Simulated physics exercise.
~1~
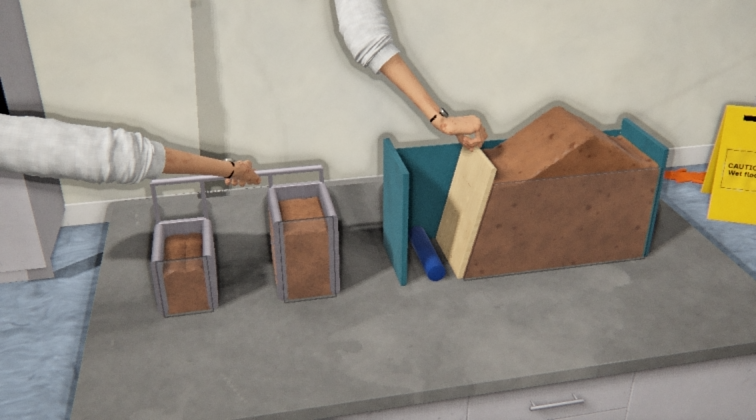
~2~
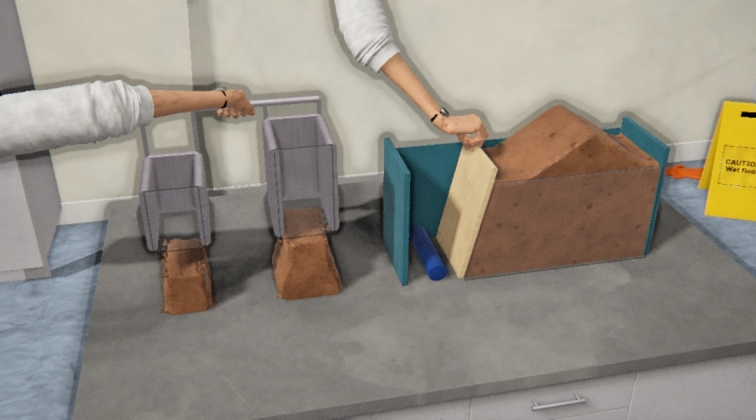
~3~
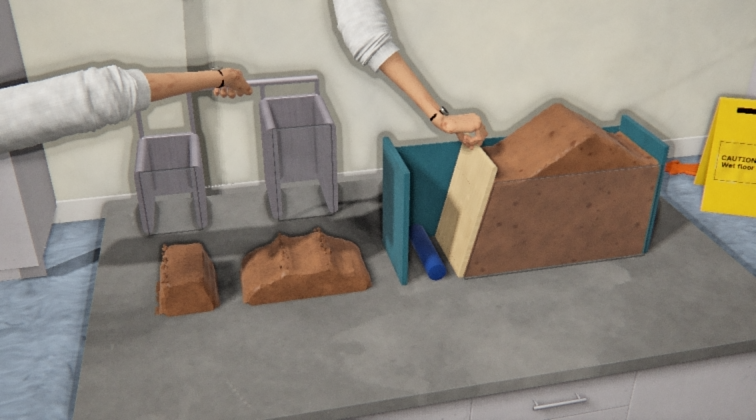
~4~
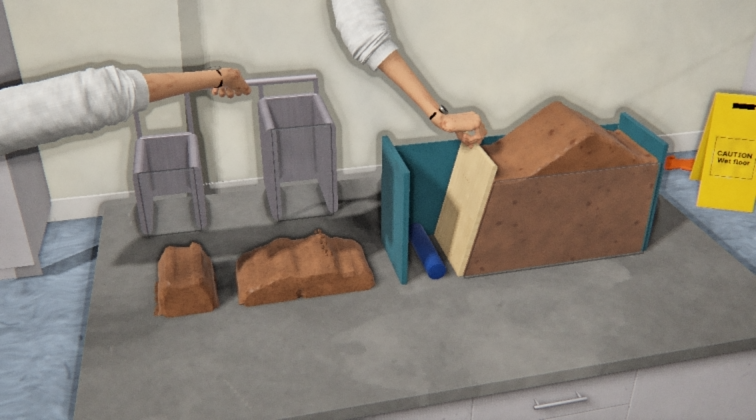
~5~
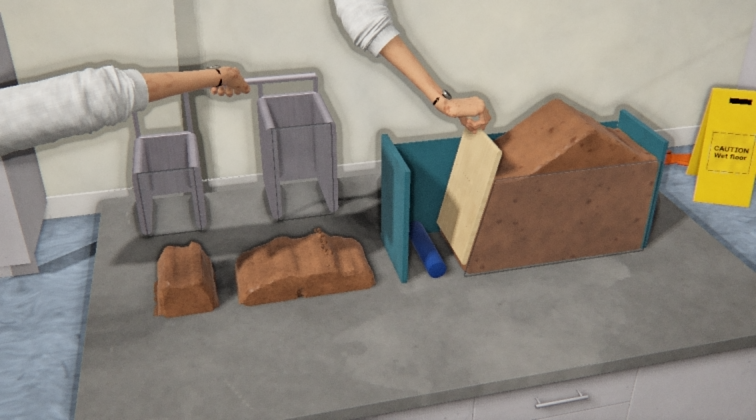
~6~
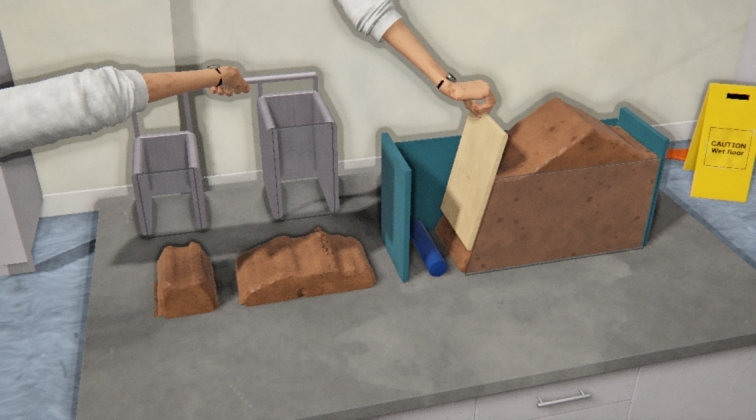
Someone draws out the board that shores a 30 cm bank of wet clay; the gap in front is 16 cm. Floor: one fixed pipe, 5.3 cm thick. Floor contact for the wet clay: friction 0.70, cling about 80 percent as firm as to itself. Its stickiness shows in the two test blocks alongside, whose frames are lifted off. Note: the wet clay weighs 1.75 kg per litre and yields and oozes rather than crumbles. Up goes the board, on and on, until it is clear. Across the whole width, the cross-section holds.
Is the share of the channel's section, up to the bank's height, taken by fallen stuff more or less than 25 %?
The result is bigger than 25 %.
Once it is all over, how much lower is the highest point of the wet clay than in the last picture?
Measured change: Some 8.5 cm.
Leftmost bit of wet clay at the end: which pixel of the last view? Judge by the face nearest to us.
About (411, 249).
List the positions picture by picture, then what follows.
The first picture shows top of the board at (493, 183), not yet moved; crest of the wet clay at (593, 139); block heights 14 cm, 21 cm (left to right).
The second picture shows top of the board at (494, 182), not yet moved; crest of the wet clay at (594, 138); block heights 13 cm, 18 cm (left to right).
The third picture shows top of the board at (494, 181), not yet moved; crest of the wet clay at (594, 137); block heights 11 cm, 10.0 cm (left to right).
The fourth picture shows top of the board at (494, 180), not yet moved; crest of the wet clay at (593, 135); block heights 11 cm, 9.1 cm (left to right).
The fifth picture shows top of the board at (499, 166), moved 3.8 cm; crest of the wet clay at (594, 133); block heights 11 cm, 9.1 cm (left to right).
The sixth picture shows top of the board at (505, 150), moved 8.1 cm; crest of the wet clay at (594, 133); block heights 11 cm, 9.1 cm (left to right).
Last picture + 0.33 s, the fallen stuff reaches 33 % of the way across, with nothing on top of the pipe; the channel is 11 % full.
Last picture + 0.72 s, the fallen stuff reaches 70 % of the way across, with 6.9 cm on top of the pipe; the channel is 25 % full.
Last picture + 1.11 s, the fallen stuff reaches 97 % of the way across, with 12 cm on top of the pipe; the channel is 52 % full.
Last picture + 1.49 s, the fallen stuff reaches 97 % of the way across, with 12 cm on top of the pipe; the channel is 52 % full.
Last picture + 1.54 s, the fallen stuff reaches 97 % of the way across, with 12 cm on top of the pipe; the channel is 52 % full.
